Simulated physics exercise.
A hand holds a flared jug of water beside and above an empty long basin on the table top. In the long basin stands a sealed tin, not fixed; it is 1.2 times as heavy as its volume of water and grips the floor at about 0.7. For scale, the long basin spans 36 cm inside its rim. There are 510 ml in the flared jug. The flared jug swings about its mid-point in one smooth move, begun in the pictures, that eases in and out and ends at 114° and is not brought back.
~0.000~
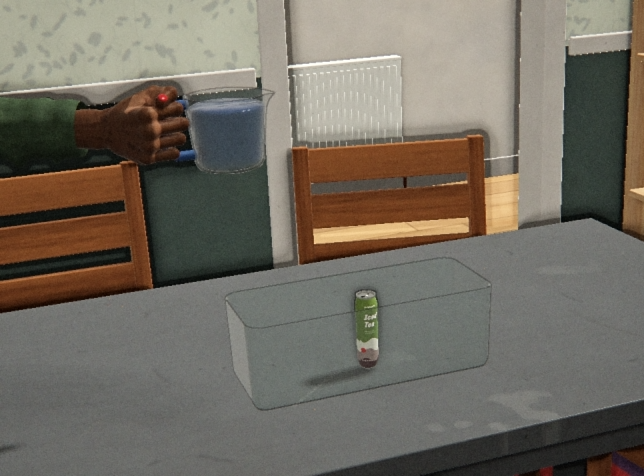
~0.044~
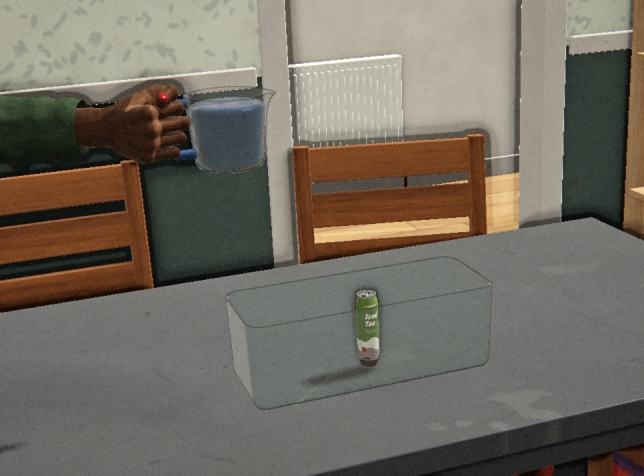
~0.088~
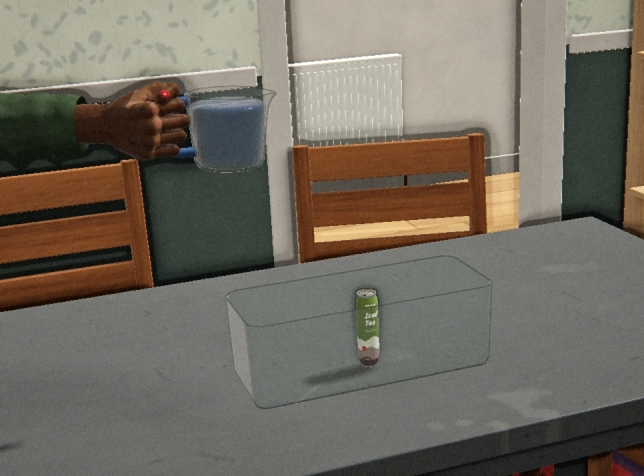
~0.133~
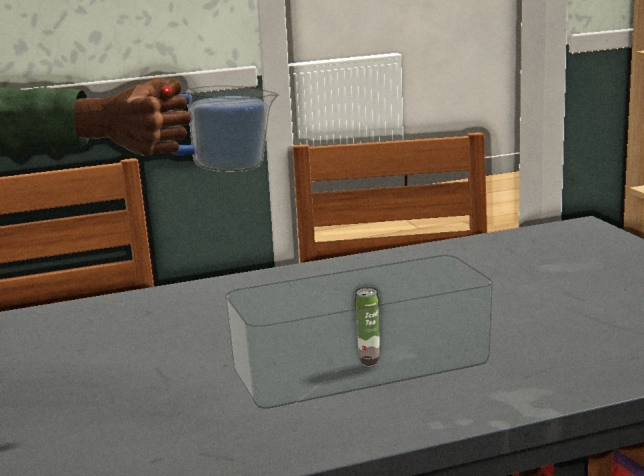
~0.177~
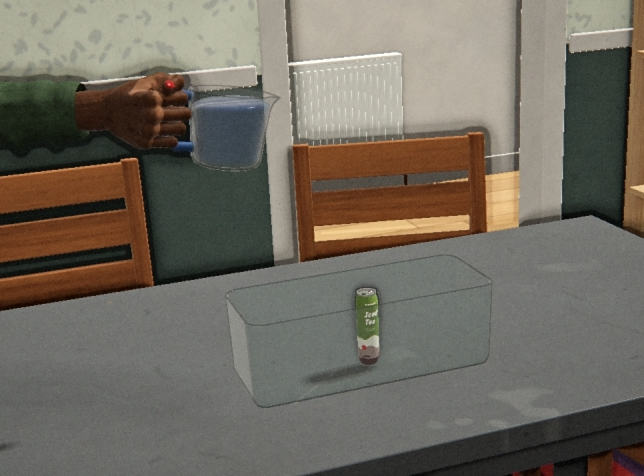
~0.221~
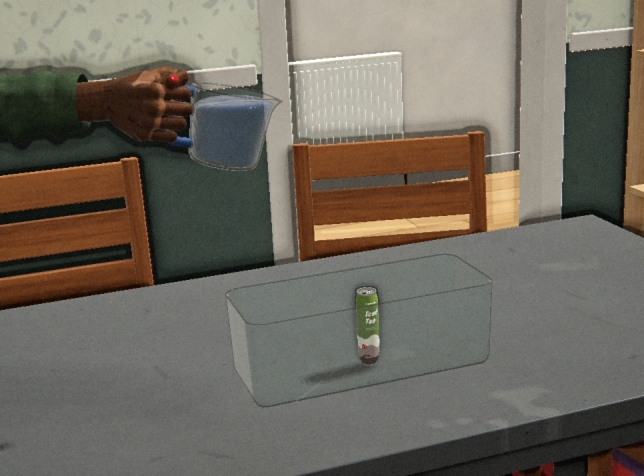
The clip shows a hand holding a clear jug of blue liquid to the left of and above a transparent basin with a green can on a gray table; the jug, upright at first, gradually tilts slightly to the right.
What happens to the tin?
It falls.
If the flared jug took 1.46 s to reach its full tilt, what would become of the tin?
The tin goes over.
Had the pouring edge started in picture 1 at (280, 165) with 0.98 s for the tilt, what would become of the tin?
Then it remains upright.
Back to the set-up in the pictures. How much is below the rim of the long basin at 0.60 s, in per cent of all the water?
About 5 per cent.
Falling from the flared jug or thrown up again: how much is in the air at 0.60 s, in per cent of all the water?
About 34 per cent.
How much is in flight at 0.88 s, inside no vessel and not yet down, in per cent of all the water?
About 28 per cent.
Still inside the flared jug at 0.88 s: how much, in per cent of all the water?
About 7 per cent.
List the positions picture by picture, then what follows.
In the first frame, it leans 0°; its right rim is at (275, 91); the water meets the walls at (187, 109) and (263, 101); the long basin's rim runs from (235, 313) to (472, 272); the tin's top is at (366, 298).
In the second frame, it leans 1°; its right rim is at (276, 90); the water meets the walls at (188, 109) and (263, 100).
In the third frame, it leans 2°; its right rim is at (277, 91); the water meets the walls at (189, 107) and (264, 100).
In the fourth frame, it leans 5°; its right rim is at (279, 93); the water meets the walls at (190, 106) and (265, 100).
In the fifth frame, it leans 9°; its right rim is at (280, 96); the water meets the walls at (192, 105) and (268, 100).
In the sixth frame, it leans 14°; its right rim is at (282, 100); the water meets the walls at (194, 106) and (272, 100).
By 0.60 s the tilt is 77° and 61 per cent is still to pour; the tin stands where it began.
By 0.88 s the tilt is 111° and 7 per cent is still to pour; the tin leans 10°.
By 1.16 s the tilt is 114° and 0 per cent is still to pour; the tin lies on its side.
By 1.48 s the tilt is 114° and 0 per cent is still to pour; the tin lies on its side.
At rest the tin lies on its side.
